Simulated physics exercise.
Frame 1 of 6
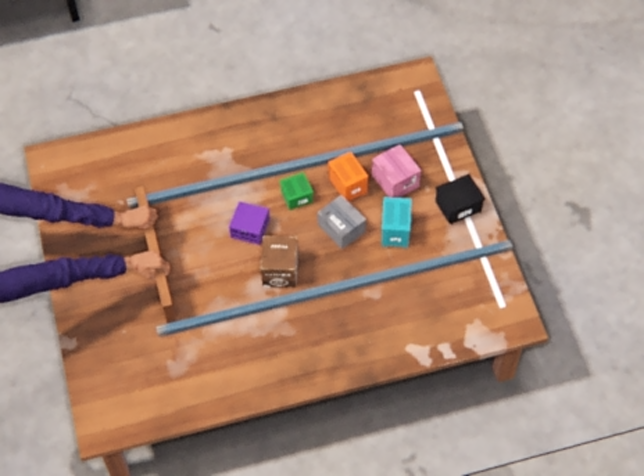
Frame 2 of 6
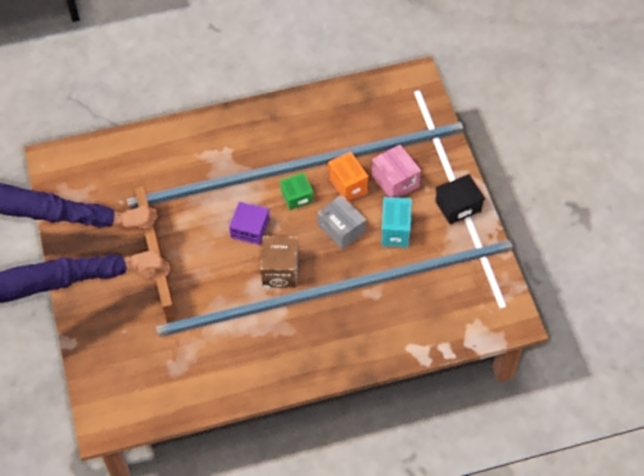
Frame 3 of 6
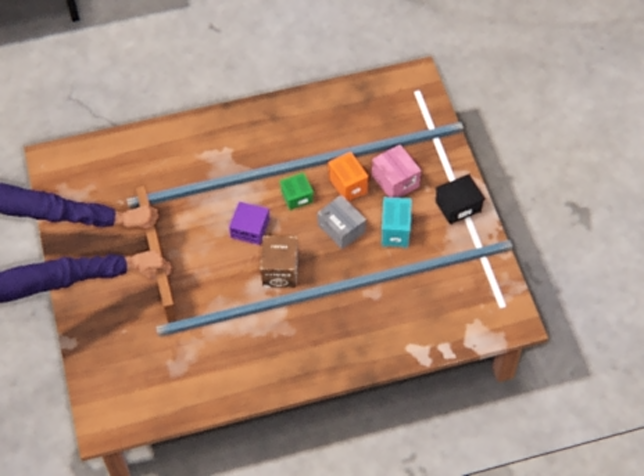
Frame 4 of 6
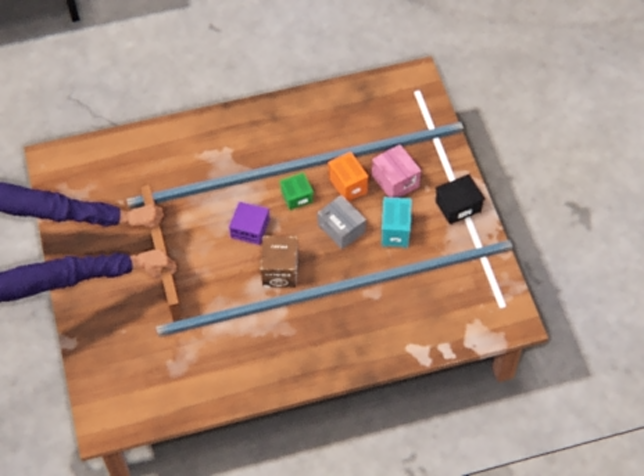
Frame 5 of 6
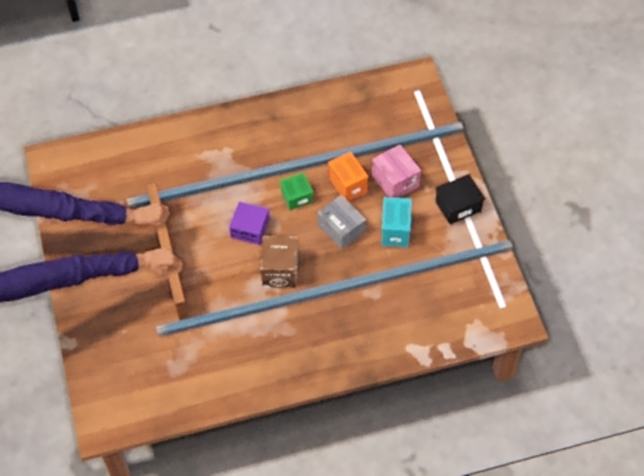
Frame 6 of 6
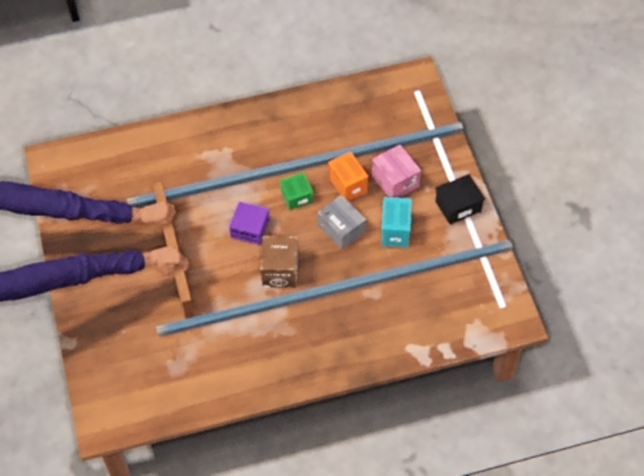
The clip shows two purple-sleeved arms holding a wooden plank on a low platform, at first almost still, then sliding it slightly right between two blue-grey battens, while eight coloured boxes ahead of it stay in place.
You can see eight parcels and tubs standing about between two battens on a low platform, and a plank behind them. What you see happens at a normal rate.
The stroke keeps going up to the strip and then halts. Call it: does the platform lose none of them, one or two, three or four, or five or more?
It loses five or more.
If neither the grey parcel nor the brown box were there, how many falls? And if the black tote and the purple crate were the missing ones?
That makes 3 fallen, then 3 fallen in the other try.
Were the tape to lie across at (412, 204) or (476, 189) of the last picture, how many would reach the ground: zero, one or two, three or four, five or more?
With the tape at the first spot it's either one or two, and at the second it's 5 or more.
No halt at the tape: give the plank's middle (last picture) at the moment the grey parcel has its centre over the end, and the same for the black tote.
Around (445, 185), then around (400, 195).
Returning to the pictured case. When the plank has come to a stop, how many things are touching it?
The answer is 3.
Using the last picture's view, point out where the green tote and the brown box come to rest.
Taking them in turn, first comes (452, 141), then (488, 213).
Early on, none off yet; black tote at rest near (459, 200); pink parcel at rest near (396, 173); turquoise tote at rest near (396, 223).
Finally, the number that fall off is five or more; lost, grey parcel, orange tote, turquoise tote, pink parcel and black tote.
